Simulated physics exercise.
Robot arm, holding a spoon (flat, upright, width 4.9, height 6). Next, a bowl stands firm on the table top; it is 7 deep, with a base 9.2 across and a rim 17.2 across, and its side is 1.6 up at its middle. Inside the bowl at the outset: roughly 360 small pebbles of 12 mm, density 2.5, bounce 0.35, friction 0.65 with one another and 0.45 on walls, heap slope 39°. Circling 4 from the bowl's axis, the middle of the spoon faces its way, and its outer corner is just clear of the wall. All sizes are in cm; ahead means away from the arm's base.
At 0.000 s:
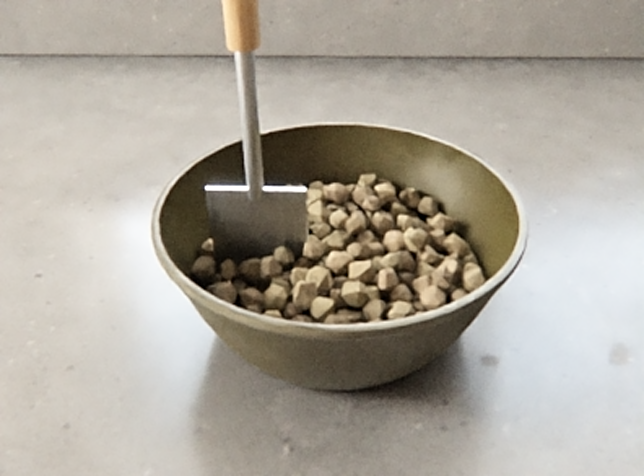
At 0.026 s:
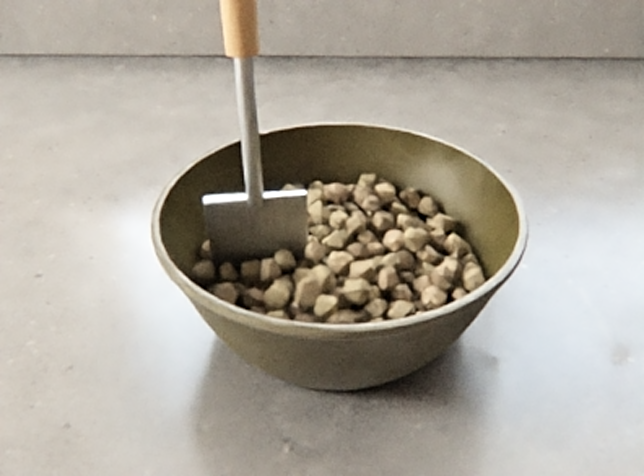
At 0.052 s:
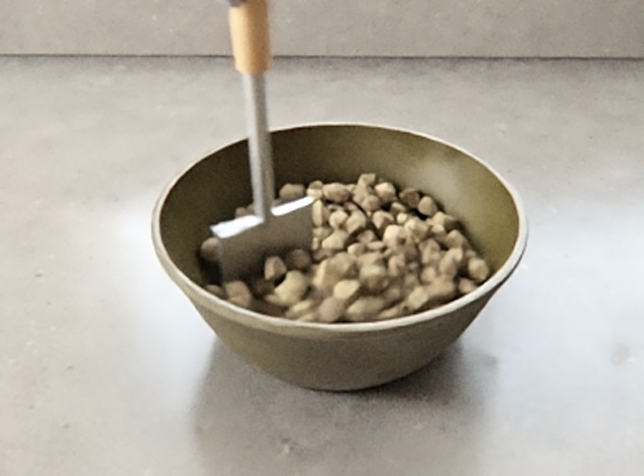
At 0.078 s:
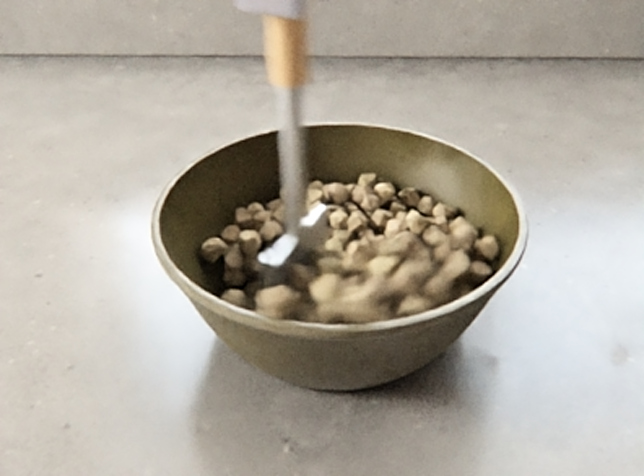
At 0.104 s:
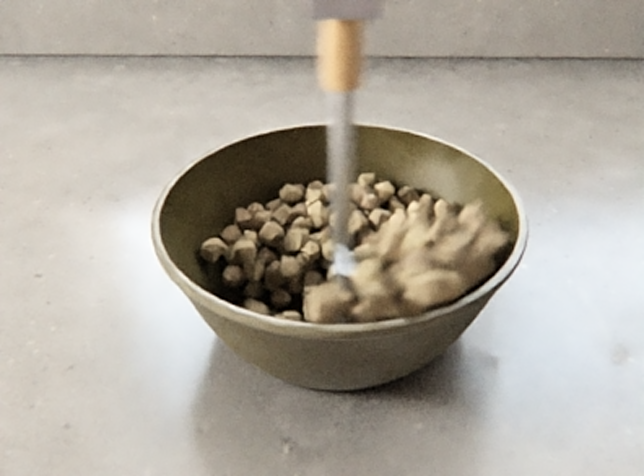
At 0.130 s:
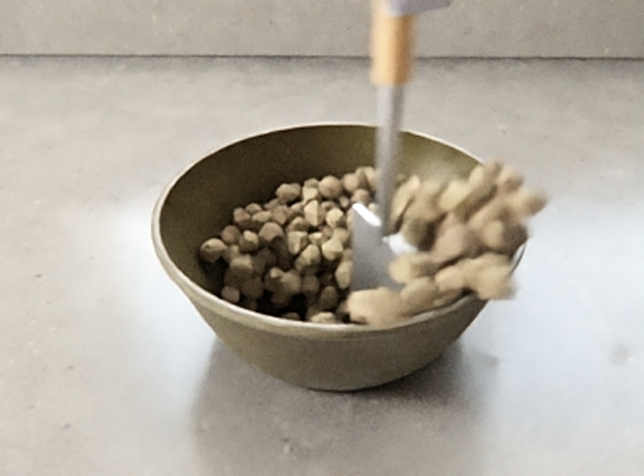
A flat metal blade on a wooden handle stood among small pebbles in an olive-green bowl, then swept round toward the right, turning as it went and pushing a clump up over the right rim.
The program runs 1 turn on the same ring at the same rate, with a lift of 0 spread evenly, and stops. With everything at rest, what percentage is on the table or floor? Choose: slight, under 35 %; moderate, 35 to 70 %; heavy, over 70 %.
It is moderate.
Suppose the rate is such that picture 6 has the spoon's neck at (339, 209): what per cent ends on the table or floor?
Around 35 in a hundred.
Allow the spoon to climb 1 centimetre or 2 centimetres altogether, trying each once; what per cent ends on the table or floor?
That gives about 40 per cent and 35 per cent, in order.
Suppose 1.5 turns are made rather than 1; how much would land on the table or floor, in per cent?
Roughly 55 per cent.
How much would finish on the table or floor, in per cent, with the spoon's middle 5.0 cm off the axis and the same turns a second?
Around 20 in a hundred, in that case.
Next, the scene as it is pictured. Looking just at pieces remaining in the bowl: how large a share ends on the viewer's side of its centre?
Close to 75 in a hundred.
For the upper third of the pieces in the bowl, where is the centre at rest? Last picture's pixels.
Looks like roughly (317, 321) to me.
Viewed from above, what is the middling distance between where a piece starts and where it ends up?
12 centimetres.
After 0.21 s, 209° round, highest piece 14 above the table; 313 in the bowl, 44 in flight or on the tool.
After 0.28 s, 295° round, highest piece 13 above the table; 260 in the bowl, 11 on the table or floor, 86 in flight or on the tool.
After 0.52 s, 0° round, highest piece 8 above the table; 201 in the bowl, 156 on the table or floor.
After 1.22 s, 0° round, highest piece 6 above the table; 201 in the bowl, 156 on the table or floor.
In the end, 201 in the bowl, 156 on the table or floor. That is 44 % on the table or floor.
